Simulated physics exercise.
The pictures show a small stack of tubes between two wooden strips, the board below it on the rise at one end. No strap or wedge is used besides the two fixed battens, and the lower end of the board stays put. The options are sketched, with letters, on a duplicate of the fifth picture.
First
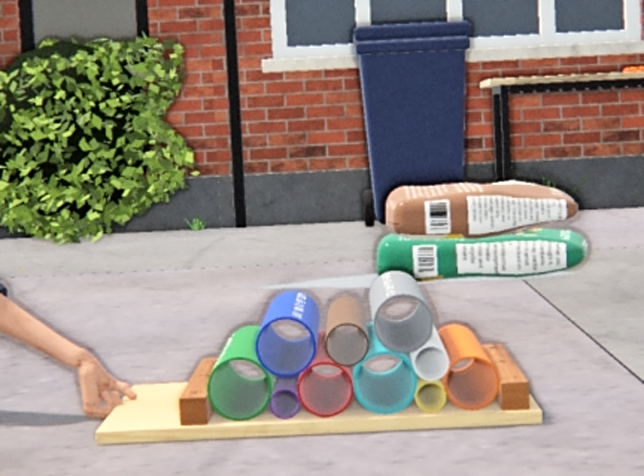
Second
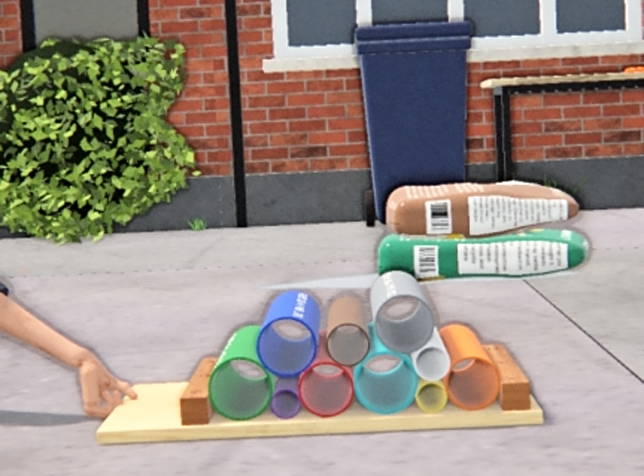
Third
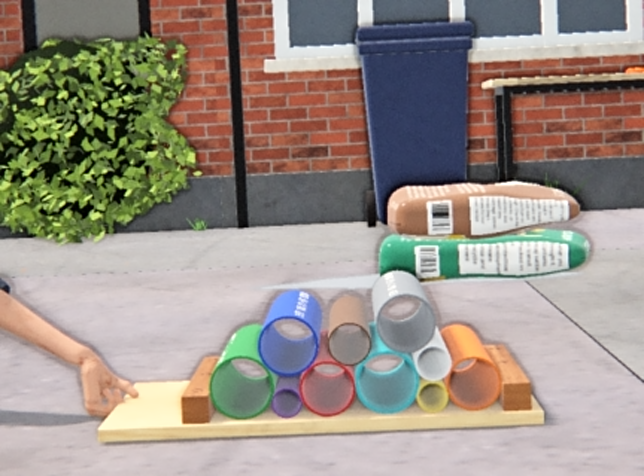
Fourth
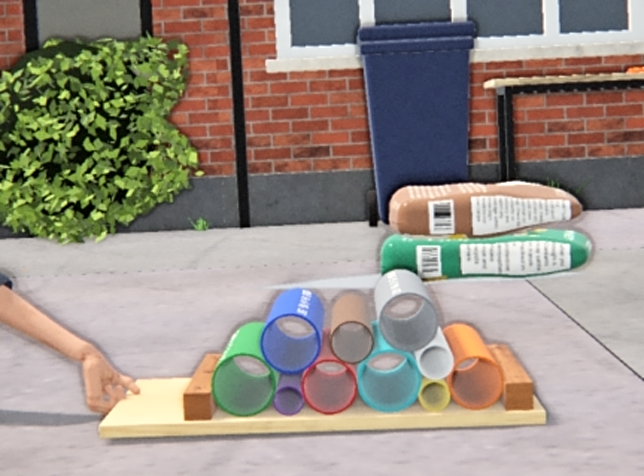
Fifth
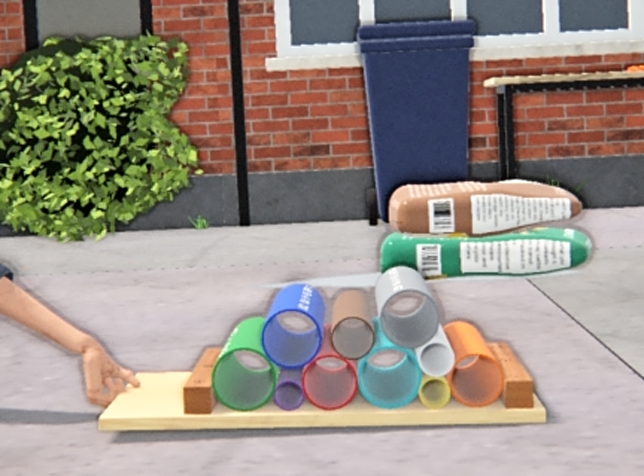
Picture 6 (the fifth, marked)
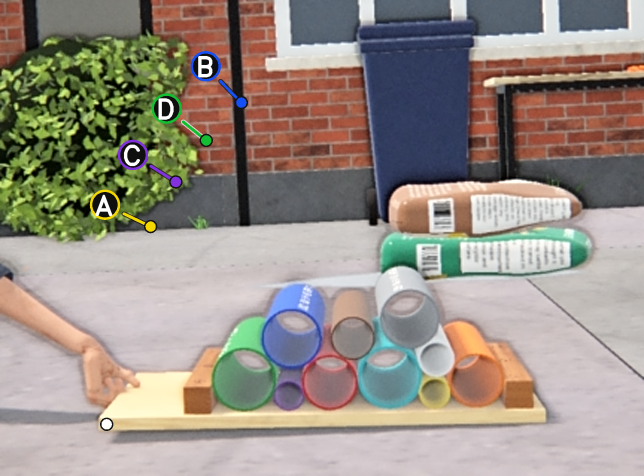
On a paved area before a red brick wall with windows, seen from a fixed, slightly raised view, a leafy bush stands left and a dark blue bin behind two stacked bags. In front, colourful tubes, green, blue, red, grey and orange among them, lie piled between wooden strips on a pale board. A hand holds the board's left end, and board and tubes shift only very slightly.
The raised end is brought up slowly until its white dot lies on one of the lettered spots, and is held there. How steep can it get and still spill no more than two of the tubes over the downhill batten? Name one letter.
Lift it to C and no more.
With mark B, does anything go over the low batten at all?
Yes.
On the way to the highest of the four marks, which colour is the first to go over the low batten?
The grey one.
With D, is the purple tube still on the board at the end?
The purple tube: Yes.
On the marked copy, A at (151, 227); B at (242, 103); C at (176, 182); D at (206, 141); the white dot at (107, 424).
With C. Early on, board at 19°.
Further on, board at 35°.
At the end, board at 35°, one over the low batten (grey).
As for the rest, A none over the low batten; B three over the low batten (blue, brown, grey); D three over the low batten (blue, brown, grey).
